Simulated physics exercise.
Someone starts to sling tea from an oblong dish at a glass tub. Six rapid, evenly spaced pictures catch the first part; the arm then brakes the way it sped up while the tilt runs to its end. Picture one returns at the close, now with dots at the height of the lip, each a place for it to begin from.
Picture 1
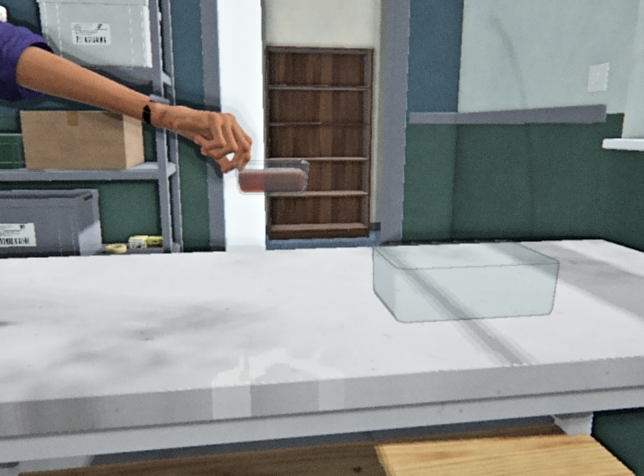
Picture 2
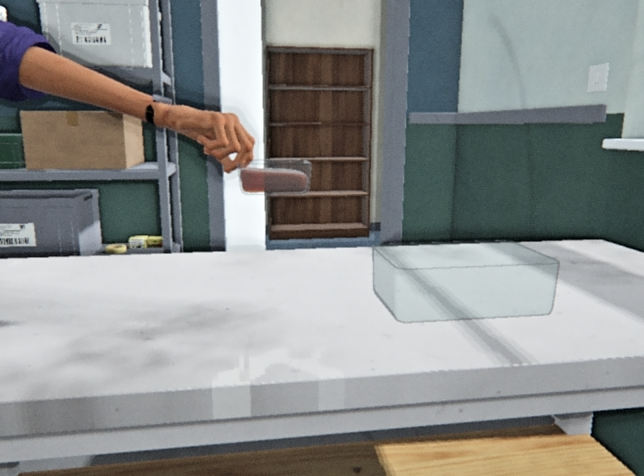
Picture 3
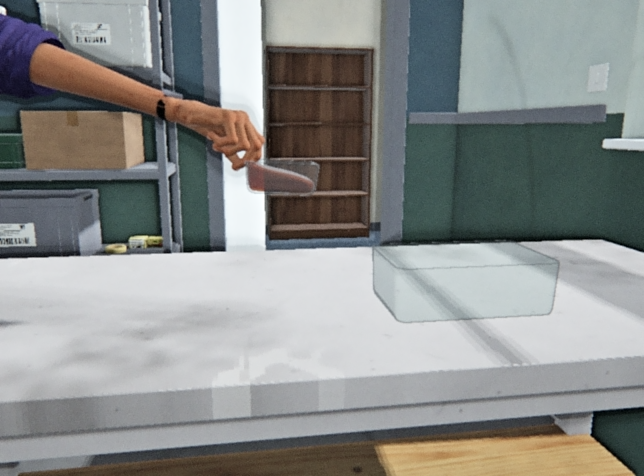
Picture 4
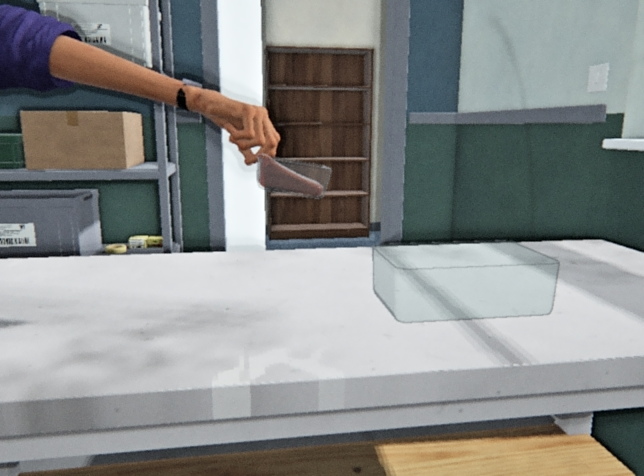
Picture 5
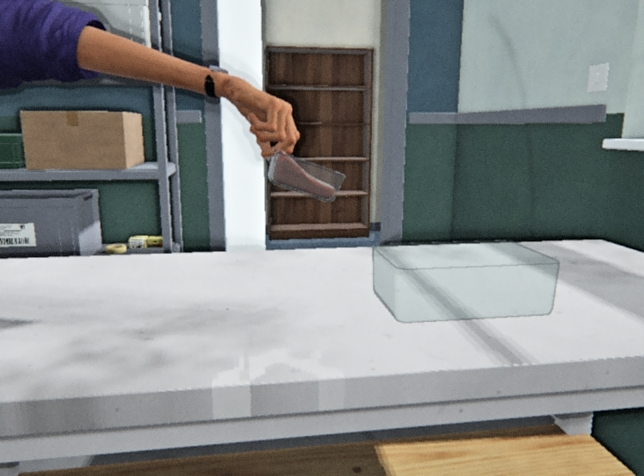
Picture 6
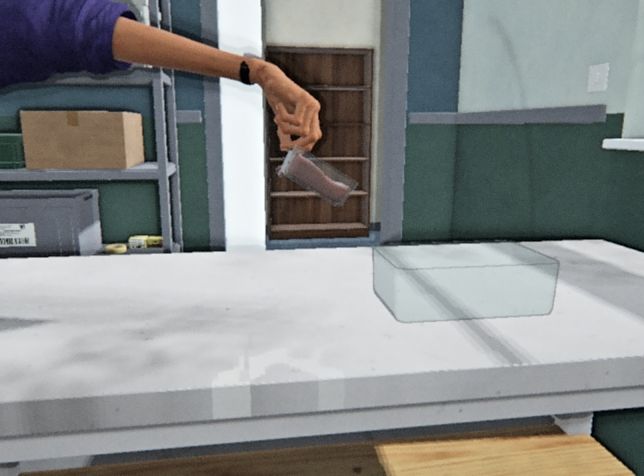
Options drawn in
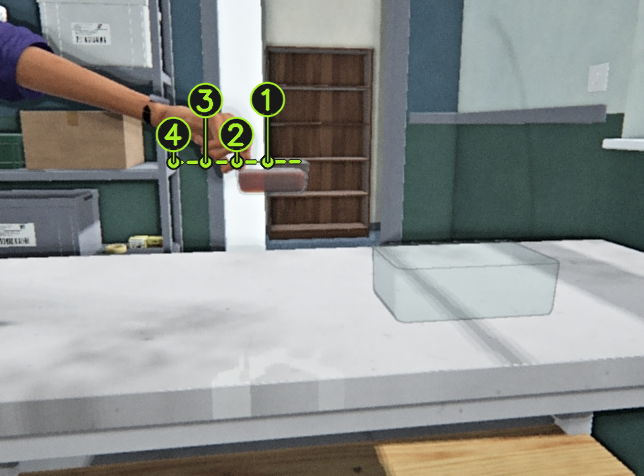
Above a white counter, a hand moves a small clear dish rightward and tilts it steeply.
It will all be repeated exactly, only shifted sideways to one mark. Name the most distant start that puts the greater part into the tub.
Spot 1 just does it.
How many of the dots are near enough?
One of the four.
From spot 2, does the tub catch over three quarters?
No, it does not.
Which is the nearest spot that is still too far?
Here it is spot 2.
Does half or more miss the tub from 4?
Yes, it does.
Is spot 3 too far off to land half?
Yes.
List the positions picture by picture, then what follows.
Upright, lip at (304, 161); tub from (394, 322) to (551, 313); nothing has left yet, in the first frame.
Upright, lip at (307, 161); nothing has left yet, in the second frame.
Tipped about 3°, lip at (315, 163); nothing has left yet, in the third frame.
Tipped about 10°, lip at (326, 167); tea is over the rim, down to (267, 157), in the fourth frame.
Tipped about 20°, lip at (340, 173); tea is over the rim, down to (271, 161), in the fifth frame.
Tipped about 31°, lip at (352, 180); tea is over the rim, down to (280, 174), in the sixth frame.
In lime, 1 at (267, 161); 2 at (236, 162); 3 at (205, 162); 4 at (173, 162).
Choosing 1, about 67 % lands in the tub, 28 % falls short and 5 % goes beside or beyond.
Choosing 2, about 38 % lands in the tub, 59 % falls short and 4 % goes beside or beyond.
Choosing 3, about 0 % lands in the tub, 97 % falls short and 3 % goes beside or beyond.
Choosing 4, about 0 % lands in the tub, 100 % falls short.
